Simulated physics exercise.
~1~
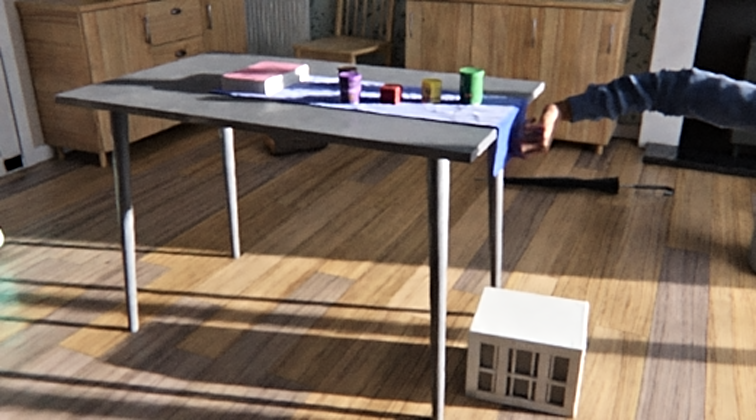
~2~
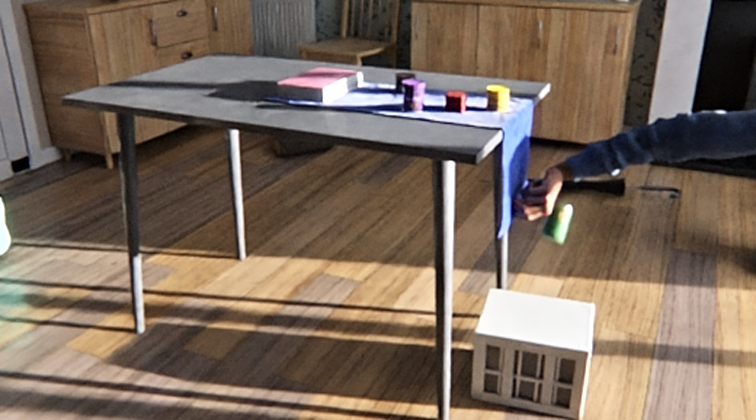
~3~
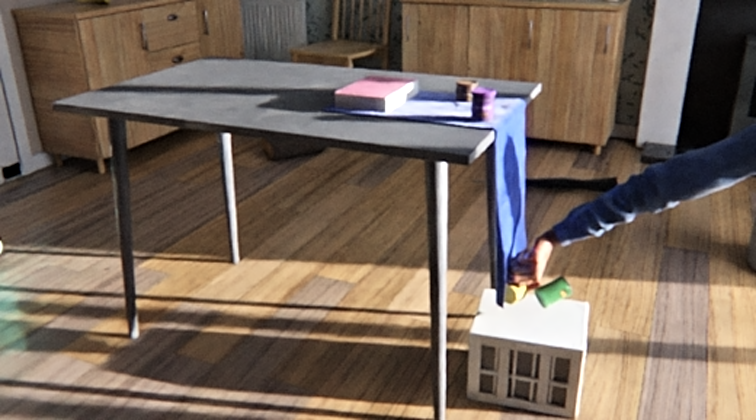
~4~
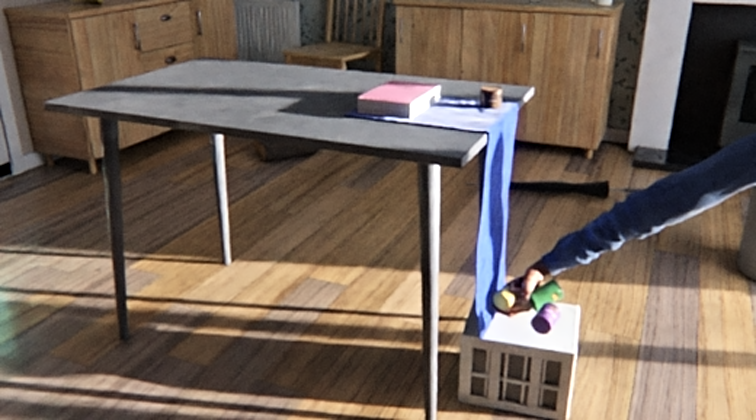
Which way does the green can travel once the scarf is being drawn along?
It moves down, dropping off the end of the table toward the white crate.
